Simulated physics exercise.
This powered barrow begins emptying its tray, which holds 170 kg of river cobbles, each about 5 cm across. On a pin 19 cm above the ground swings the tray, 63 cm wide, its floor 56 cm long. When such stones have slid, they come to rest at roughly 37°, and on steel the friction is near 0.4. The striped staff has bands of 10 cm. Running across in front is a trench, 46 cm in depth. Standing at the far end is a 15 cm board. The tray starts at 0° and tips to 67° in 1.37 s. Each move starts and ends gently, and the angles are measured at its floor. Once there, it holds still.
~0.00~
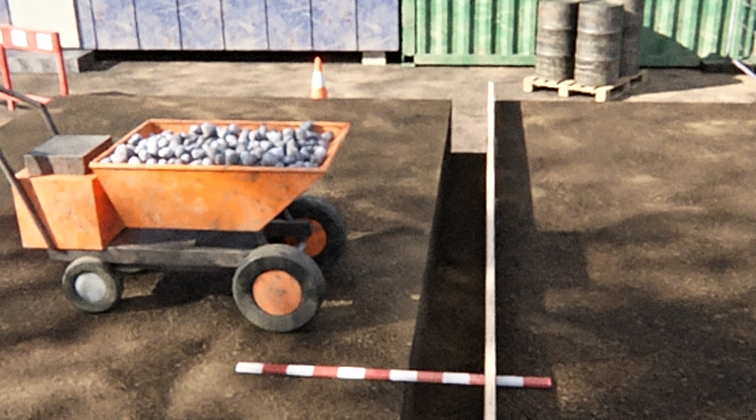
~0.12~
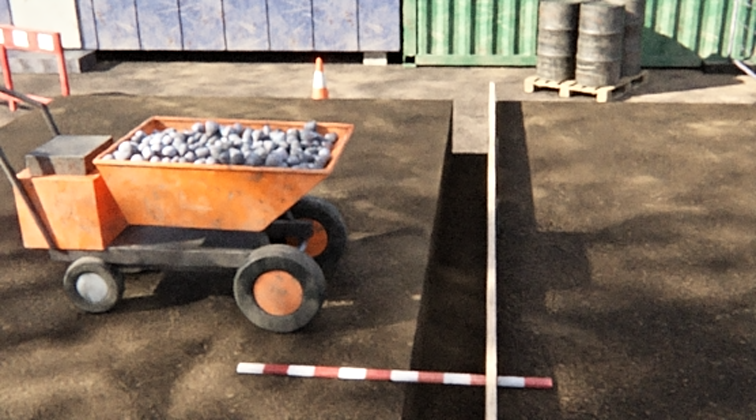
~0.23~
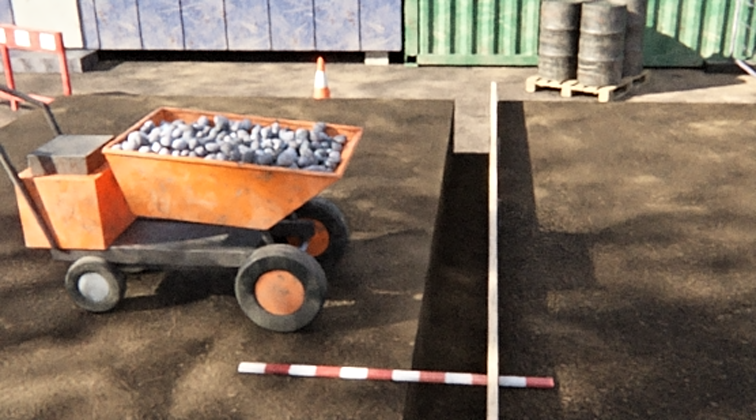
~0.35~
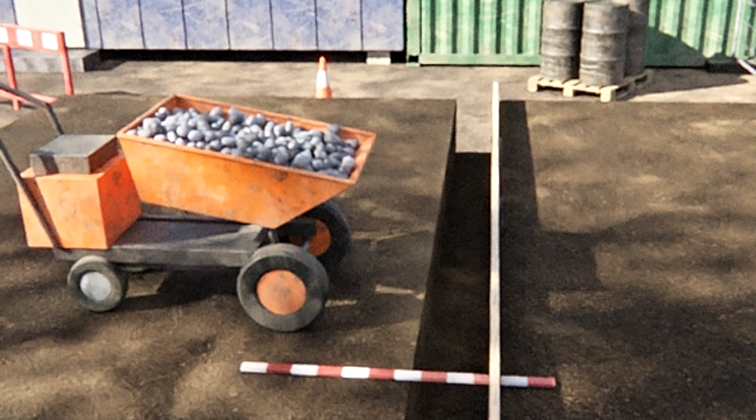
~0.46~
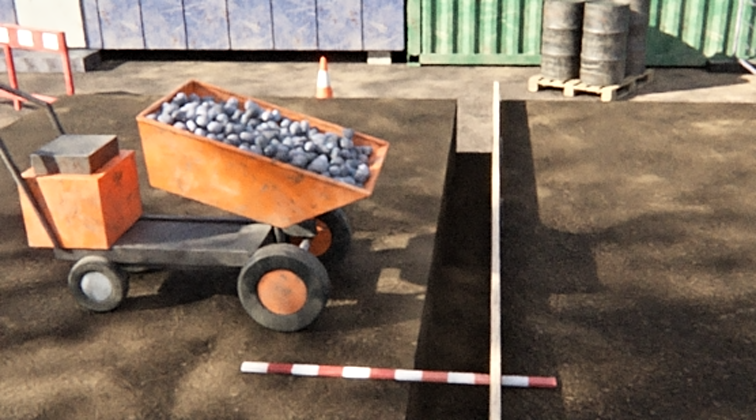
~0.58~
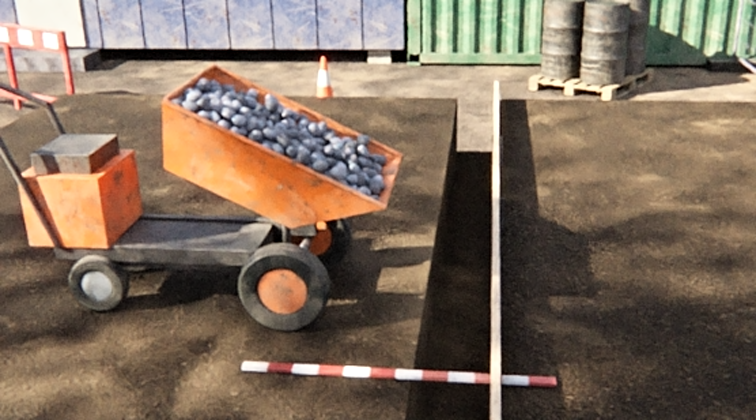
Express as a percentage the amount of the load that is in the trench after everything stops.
The amount is close to 91 per cent of the load.
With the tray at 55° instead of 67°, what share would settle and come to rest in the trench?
It would be close to 80 percent.
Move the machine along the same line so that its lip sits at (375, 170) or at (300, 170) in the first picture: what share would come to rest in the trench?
First some 25, then 100 per cent.
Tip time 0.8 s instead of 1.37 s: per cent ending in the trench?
Around 80 per cent would end in the trench.
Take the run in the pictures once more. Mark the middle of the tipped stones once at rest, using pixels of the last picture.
(462, 367).
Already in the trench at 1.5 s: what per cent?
Around 50 per cent of it, at that instant.
After 1.0 s the floor is at 57°; 99 % in the tray, 1 % in the trench; the foremost stones are at (437, 240).
After 1.5 s the floor is at 67°; 47 % in the tray, 49 % in the trench, 4 % past the trench; the foremost stones are at (540, 297).
After 1.8 s the floor is at 67°; 14 % in the tray, 77 % in the trench, 9 % past the trench; the foremost stones are at (635, 308).
After 3.8 s the floor is at 67°; 0 % in the tray, 91 % in the trench, 9 % past the trench; the foremost stones are at (699, 323).
